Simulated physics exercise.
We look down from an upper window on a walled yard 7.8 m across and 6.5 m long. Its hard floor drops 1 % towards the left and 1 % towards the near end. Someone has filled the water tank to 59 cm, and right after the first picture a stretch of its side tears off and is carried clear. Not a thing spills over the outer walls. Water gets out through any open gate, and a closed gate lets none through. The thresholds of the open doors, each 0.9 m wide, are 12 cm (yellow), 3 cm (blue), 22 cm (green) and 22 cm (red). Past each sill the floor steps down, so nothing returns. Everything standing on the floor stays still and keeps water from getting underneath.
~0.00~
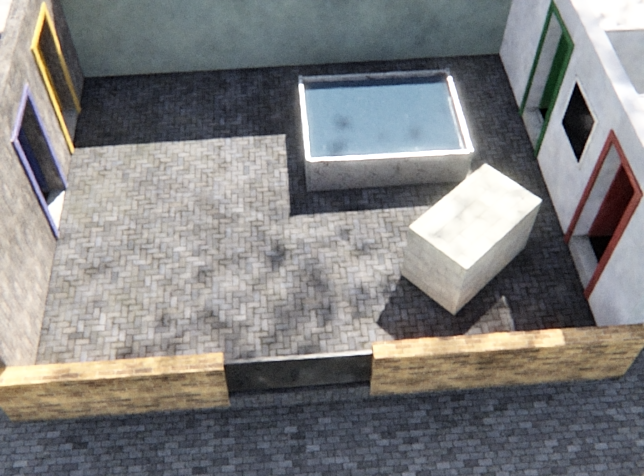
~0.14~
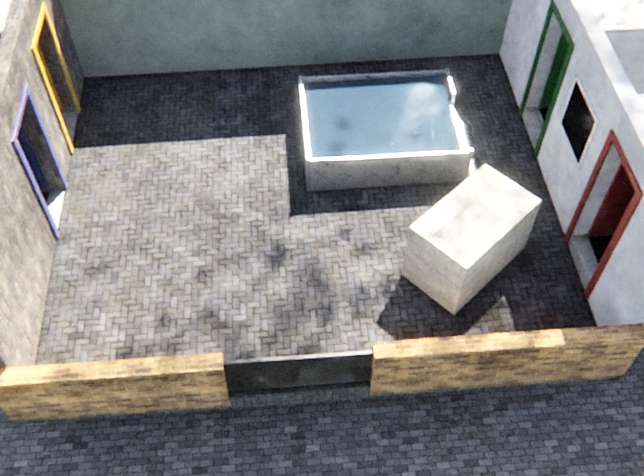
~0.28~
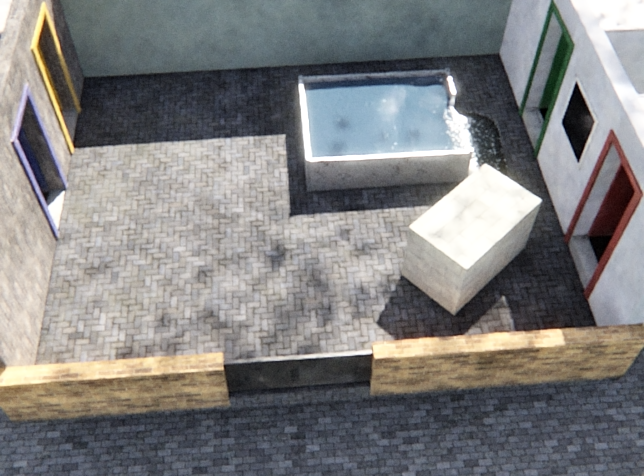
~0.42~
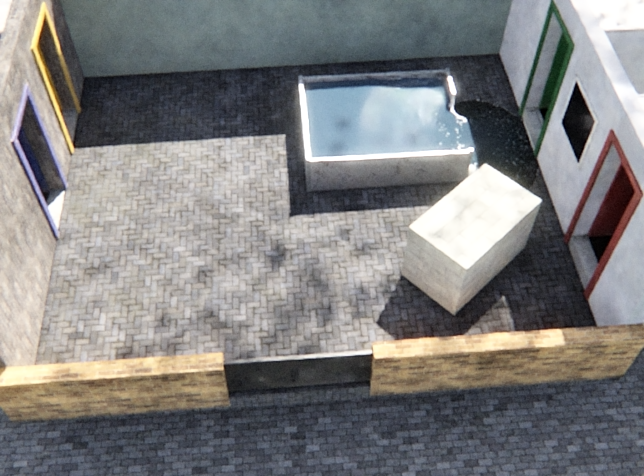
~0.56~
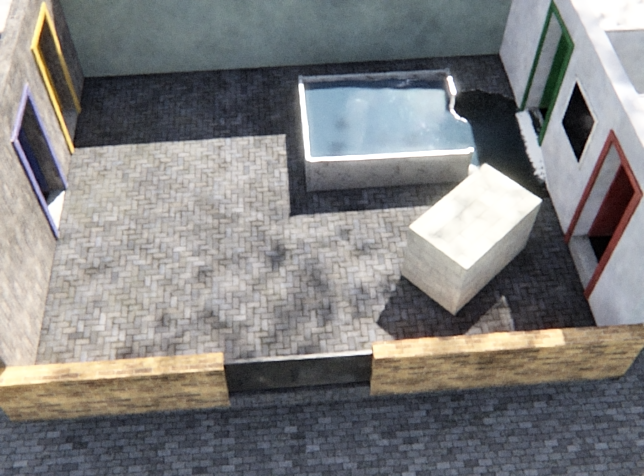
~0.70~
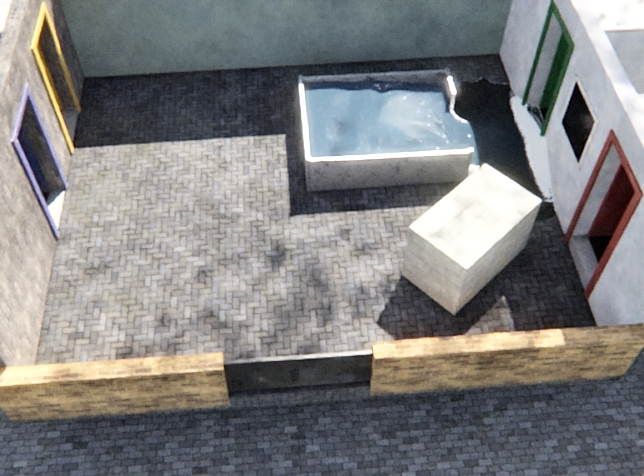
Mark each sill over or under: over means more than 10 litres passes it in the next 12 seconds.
Yellow door - under; blue door - over; green door - over; red door - under.
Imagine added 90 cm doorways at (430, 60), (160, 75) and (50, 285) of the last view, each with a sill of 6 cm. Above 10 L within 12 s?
Per doorway, in order: Sufficient / insufficient / sufficient.
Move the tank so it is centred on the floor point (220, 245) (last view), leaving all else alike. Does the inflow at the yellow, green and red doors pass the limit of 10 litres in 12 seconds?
Lab note: Yellow door limit not exceeded; green door limit not exceeded; red door limit not exceeded.
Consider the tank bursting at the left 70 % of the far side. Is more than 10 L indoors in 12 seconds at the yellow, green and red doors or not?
Then yellow would come out on the high side, green on the low side and red on the low side.
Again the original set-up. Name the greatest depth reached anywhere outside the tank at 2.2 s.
Peak depth: Approx. 40 cm.
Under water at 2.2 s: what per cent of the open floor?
20 %.
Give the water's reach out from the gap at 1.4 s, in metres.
Distance: Approx. 3.2 m.
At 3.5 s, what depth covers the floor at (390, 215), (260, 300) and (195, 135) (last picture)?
0, 0, 0 cm.
After 1.4 s water covers 10 % of the floor and is deepest (42 cm) near (533, 162); yellow door not reached, blue door not reached, green door 38 cm at the sill, 47 L in, red door 7 cm at the sill, 0 L in.
After 2.2 s water covers 20 % of the floor and is deepest (40 cm) near (530, 154); yellow door not reached, blue door not reached, green door 38 cm at the sill, 112 L in, red door 10 cm at the sill, 0 L in.
After 3.5 s water covers 35 % of the floor and is deepest (32 cm) near (600, 352); yellow door not reached, blue door not reached, green door 24 cm at the sill, 169 L in, red door 18 cm at the sill, 0 L in.
After 7.0 s water covers 85 % of the floor and is deepest (18 cm) near (587, 353); yellow door 10 cm at the sill, 0 L in, blue door 2 cm at the sill, 0 L in, green door 12 cm at the sill, 173 L in, red door 10 cm at the sill, 0 L in.
After 12.0 s water covers 90 % of the floor and is deepest (14 cm) near (30, 396); yellow door 8 cm at the sill, 0 L in, blue door 8 cm at the sill, 88 L in, green door 6 cm at the sill, 173 L in, red door 5 cm at the sill, 0 L in.
